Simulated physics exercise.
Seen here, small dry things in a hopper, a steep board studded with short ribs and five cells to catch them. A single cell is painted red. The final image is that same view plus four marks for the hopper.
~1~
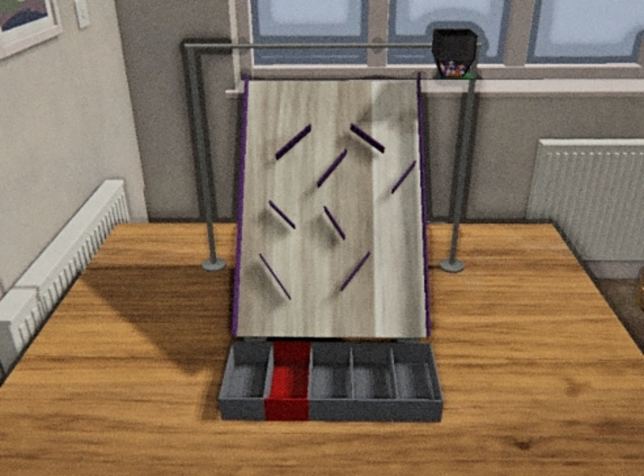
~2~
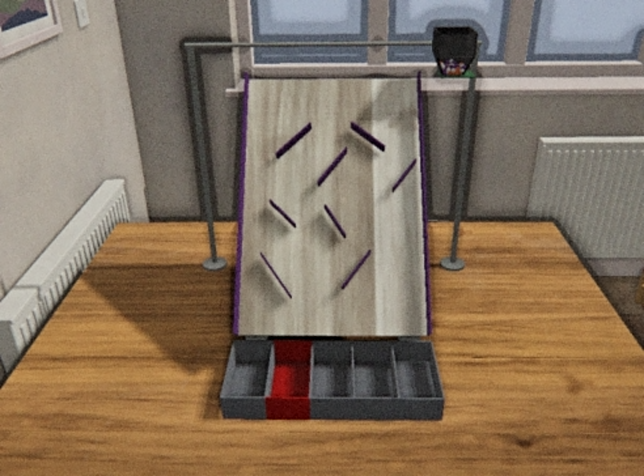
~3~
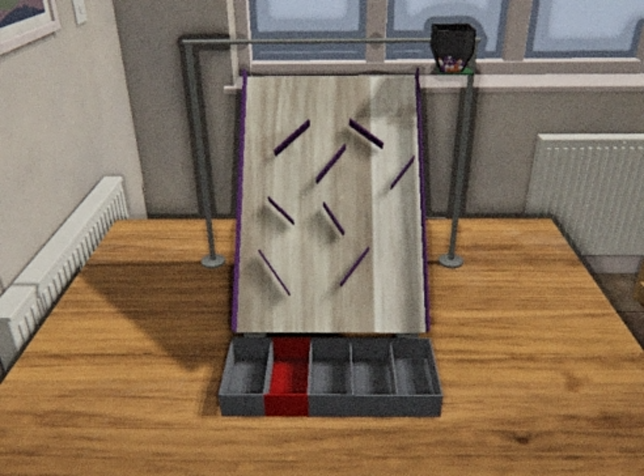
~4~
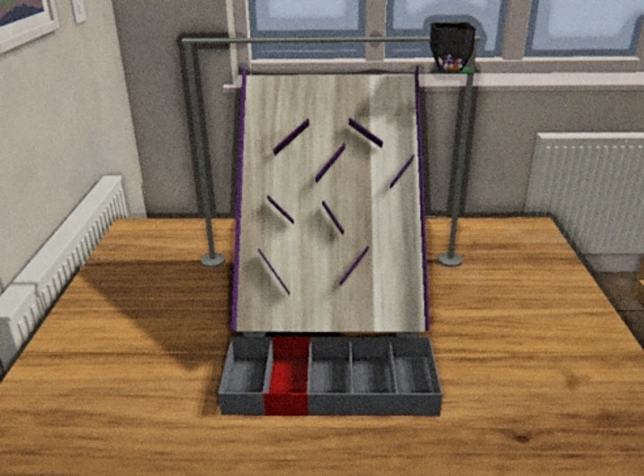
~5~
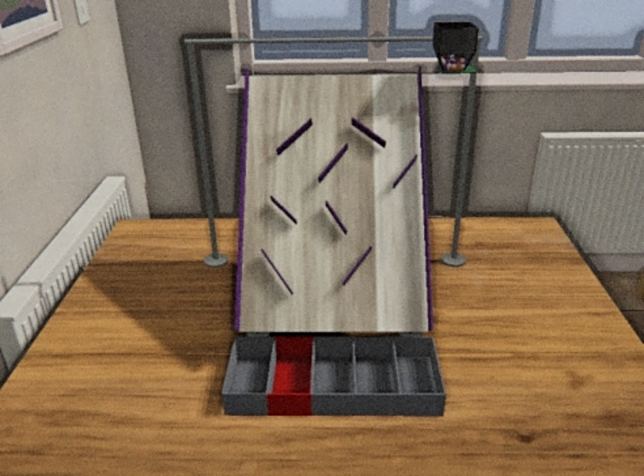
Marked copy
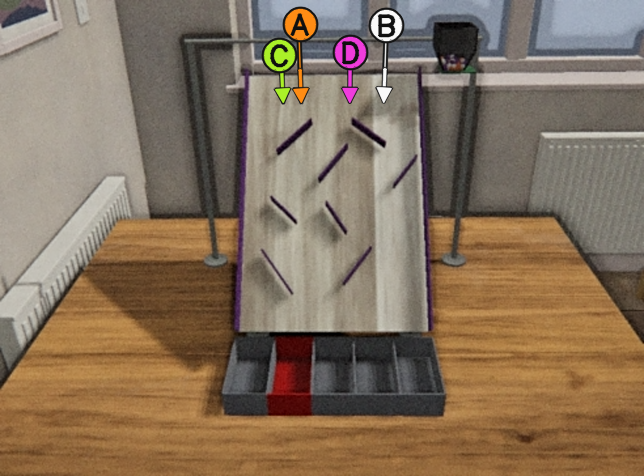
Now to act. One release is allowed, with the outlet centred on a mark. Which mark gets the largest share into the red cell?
B.
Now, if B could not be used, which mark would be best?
Mark D.
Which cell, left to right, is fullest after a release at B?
The second.
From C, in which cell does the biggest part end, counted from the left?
It is the first one.
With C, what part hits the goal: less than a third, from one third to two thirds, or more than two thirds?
Mark C gives less than a third.
On the marked copy, mark A meets the board at (301, 97); mark B meets the board at (383, 96); mark C meets the board at (283, 97); mark D meets the board at (349, 97).
With A, about a tenth in the red cell, roughly two thirds in other cells, roughly a quarter outside the box.
With B, roughly two thirds in the red cell, roughly a quarter in other cells, about a tenth outside the box.
With C, about a tenth in the red cell, roughly two thirds in other cells, roughly a quarter outside the box.
With D, roughly a third in the red cell, roughly half in other cells, about a tenth outside the box.
